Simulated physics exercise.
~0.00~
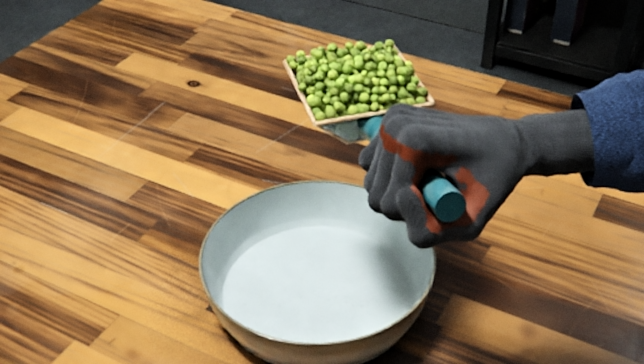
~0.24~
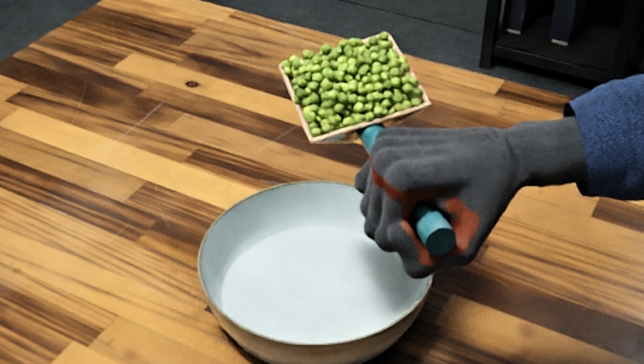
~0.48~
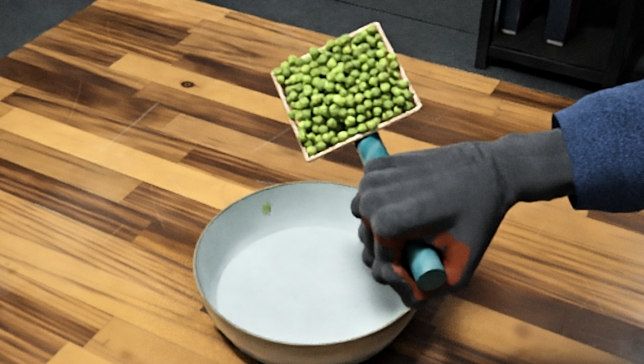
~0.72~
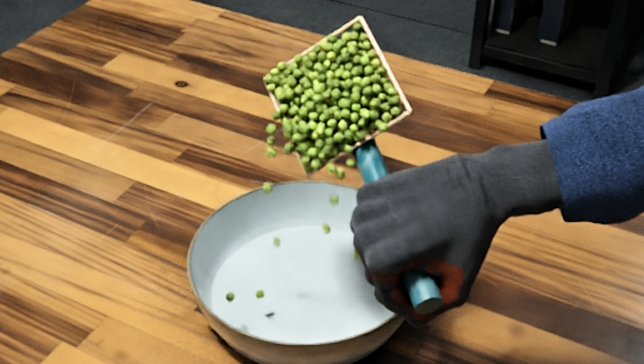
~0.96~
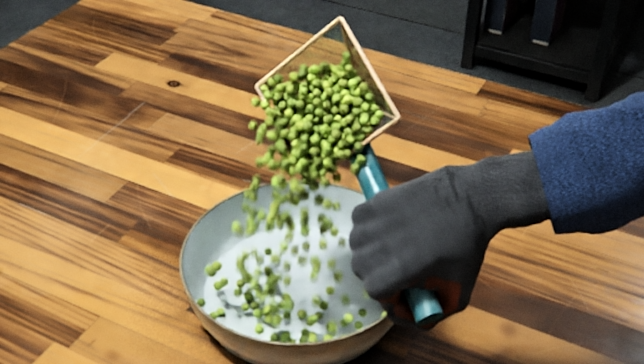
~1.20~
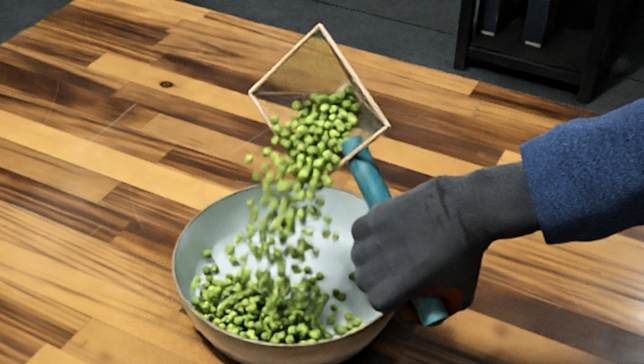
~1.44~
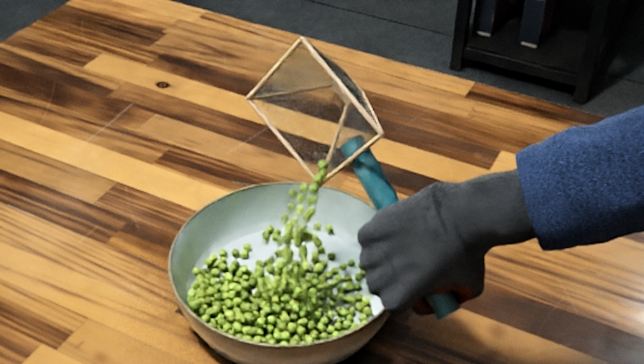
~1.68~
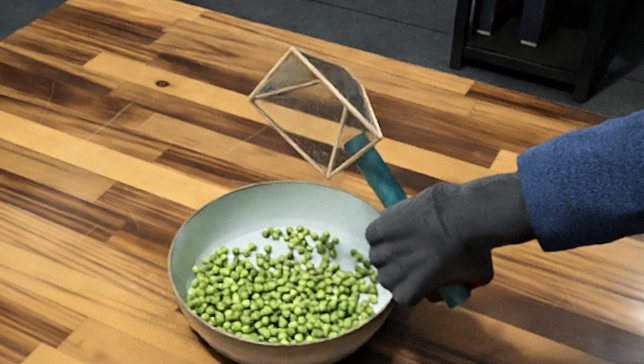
On a wooden tabletop of mixed light and dark strips, seen from above at an angle, a pale round pan sits near the lower middle. A hand in a dark grey glove, with a blue sleeve, reaches in from the right and holds a teal-handled scoop heaped with green peas above the pan. The hand steadily tips the scoop, and a few peas drop off its edge first. Then a thick stream pours down, bouncing and spreading across the pan as the scoop empties. At the end the clear, thin-edged scoop hangs tilted and empty, and the peas lie piled in the pan.
